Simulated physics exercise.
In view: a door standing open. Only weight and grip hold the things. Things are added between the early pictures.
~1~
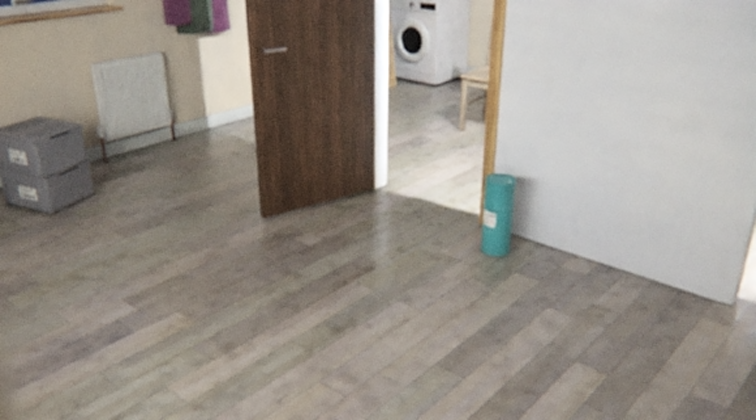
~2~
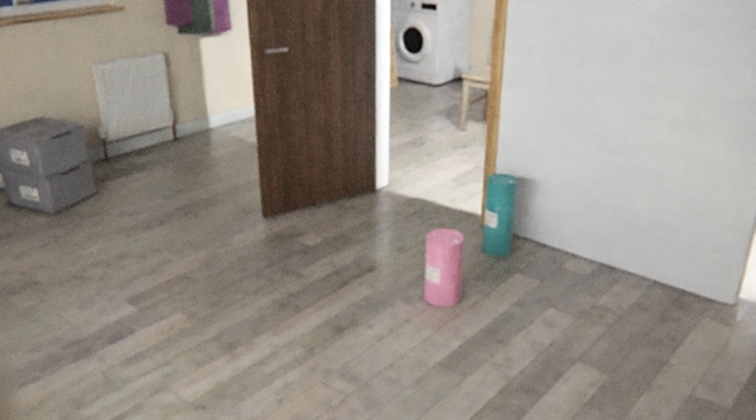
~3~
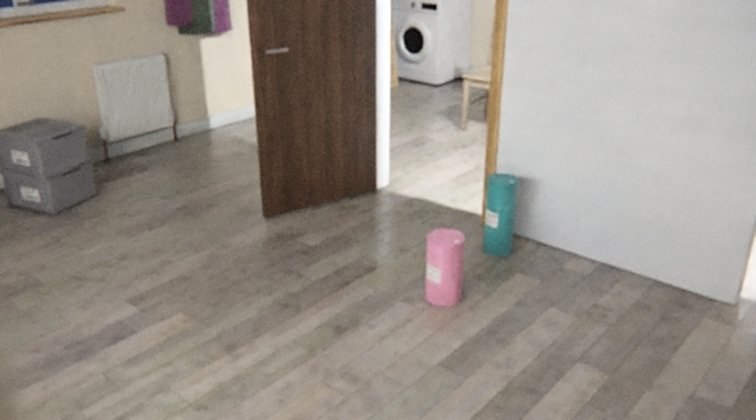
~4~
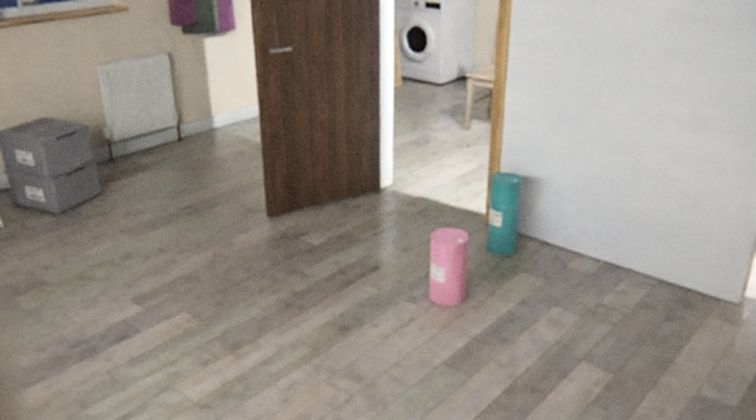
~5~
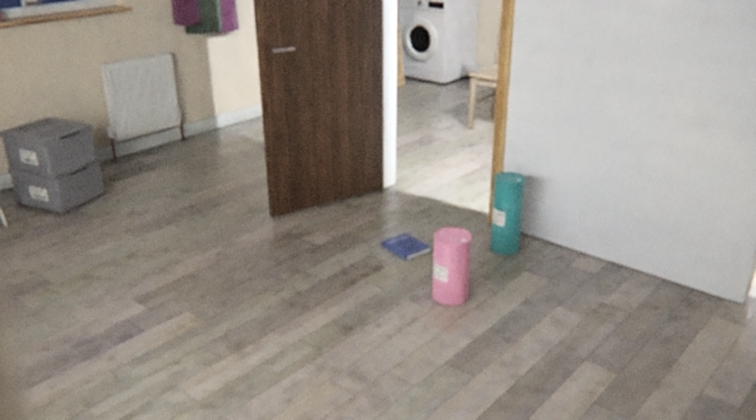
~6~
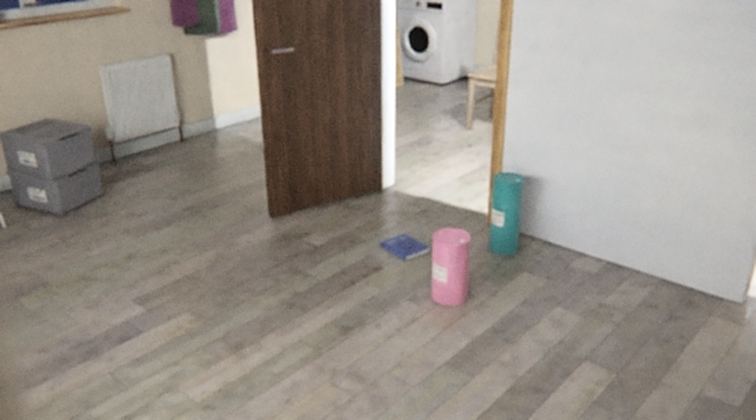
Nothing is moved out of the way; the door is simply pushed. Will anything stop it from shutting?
The door closes.
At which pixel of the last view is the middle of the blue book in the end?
Around (430, 253).
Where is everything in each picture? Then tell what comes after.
In the first picture, door wide open and still.
In the second picture, door wide open and still; pink canister (444, 268); turquoise canister (499, 215).
In the third picture, door wide open and still; pink canister (445, 268); turquoise canister (500, 215).
In the fourth picture, door wide open and still; pink canister (448, 267); turquoise canister (504, 214).
In the fifth picture, door wide open and still; pink canister (452, 266); turquoise canister (507, 214).
In the sixth picture, door wide open and still; blue book (405, 247); pink canister (451, 267).
Then, 0.70 s later than the last frame, door 80° open.
Then, 1.10 s later than the last frame, door 49° open; blue book moved a little near (408, 247).
Then, 1.30 s later than the last frame, door 32° open; blue book moved about its own width near (429, 253).
Then, 1.50 s later than the last frame, door 14° open; blue book moved about its own width near (431, 253).
When it is over, door 0° open; moved from the start, blue book; the other 2 as before. End places, in pixels of the last picture, blue book near (431, 253).
